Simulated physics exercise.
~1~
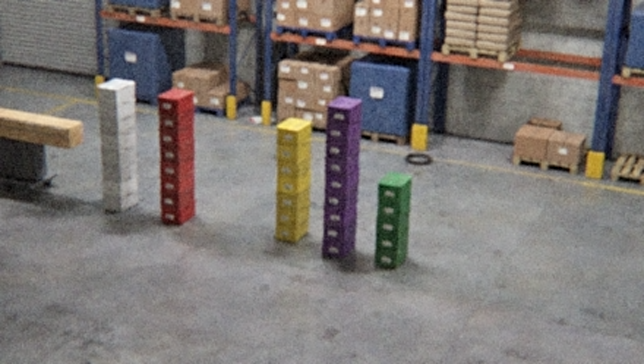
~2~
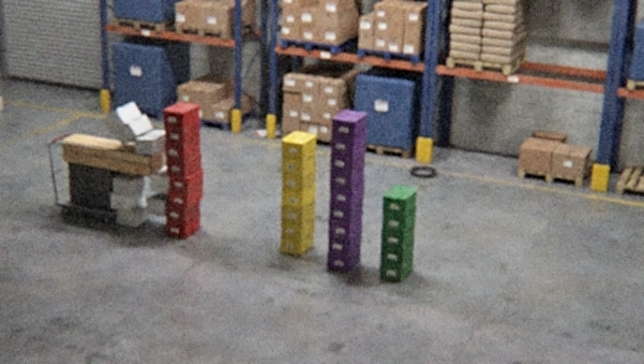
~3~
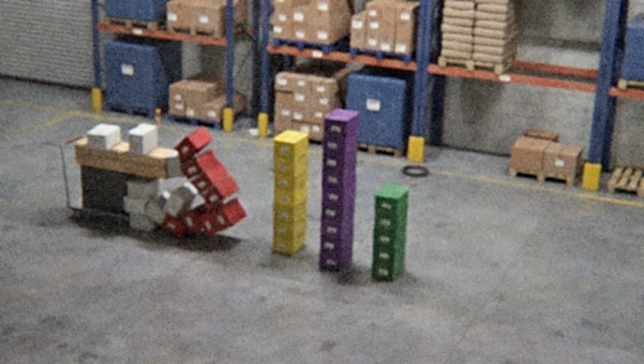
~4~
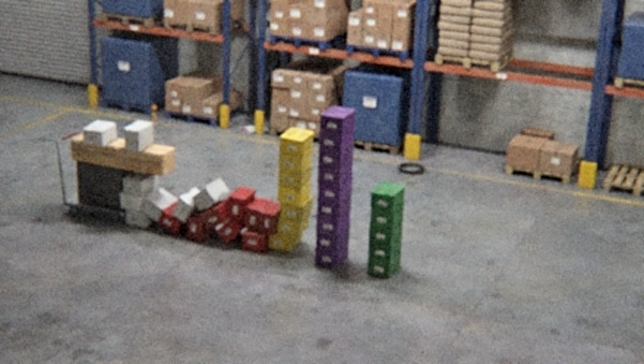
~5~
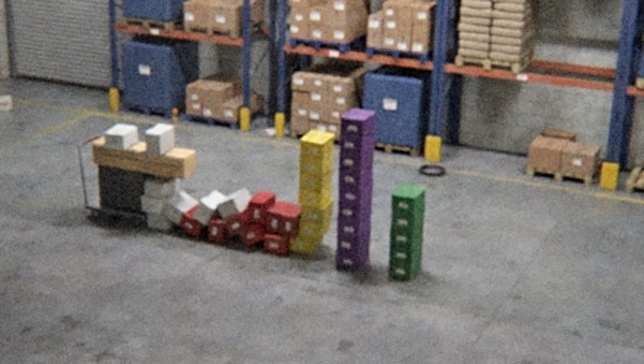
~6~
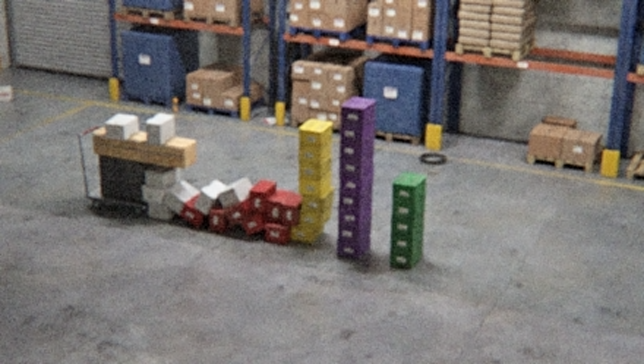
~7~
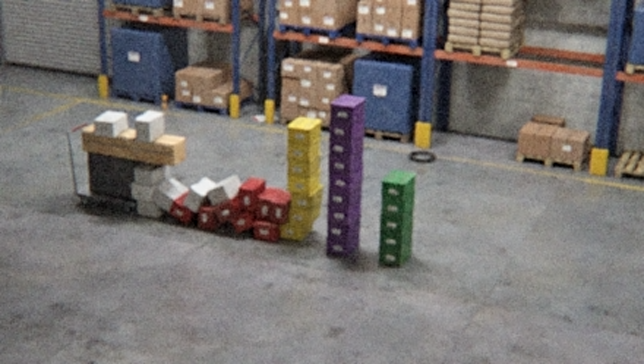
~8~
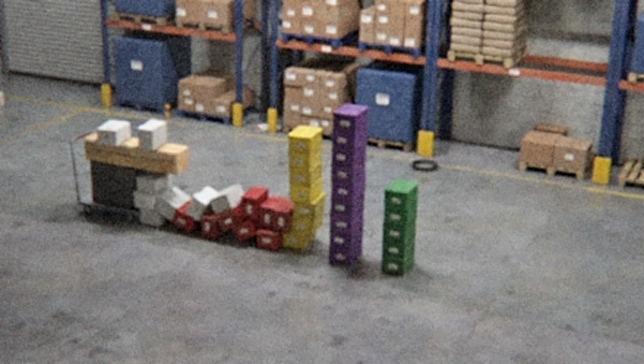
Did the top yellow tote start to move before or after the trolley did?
The top yellow tote moved after the trolley. The trolley was already rolling right while the yellow tote was still in its place, and the tote only shifted later, as the red pile came down.
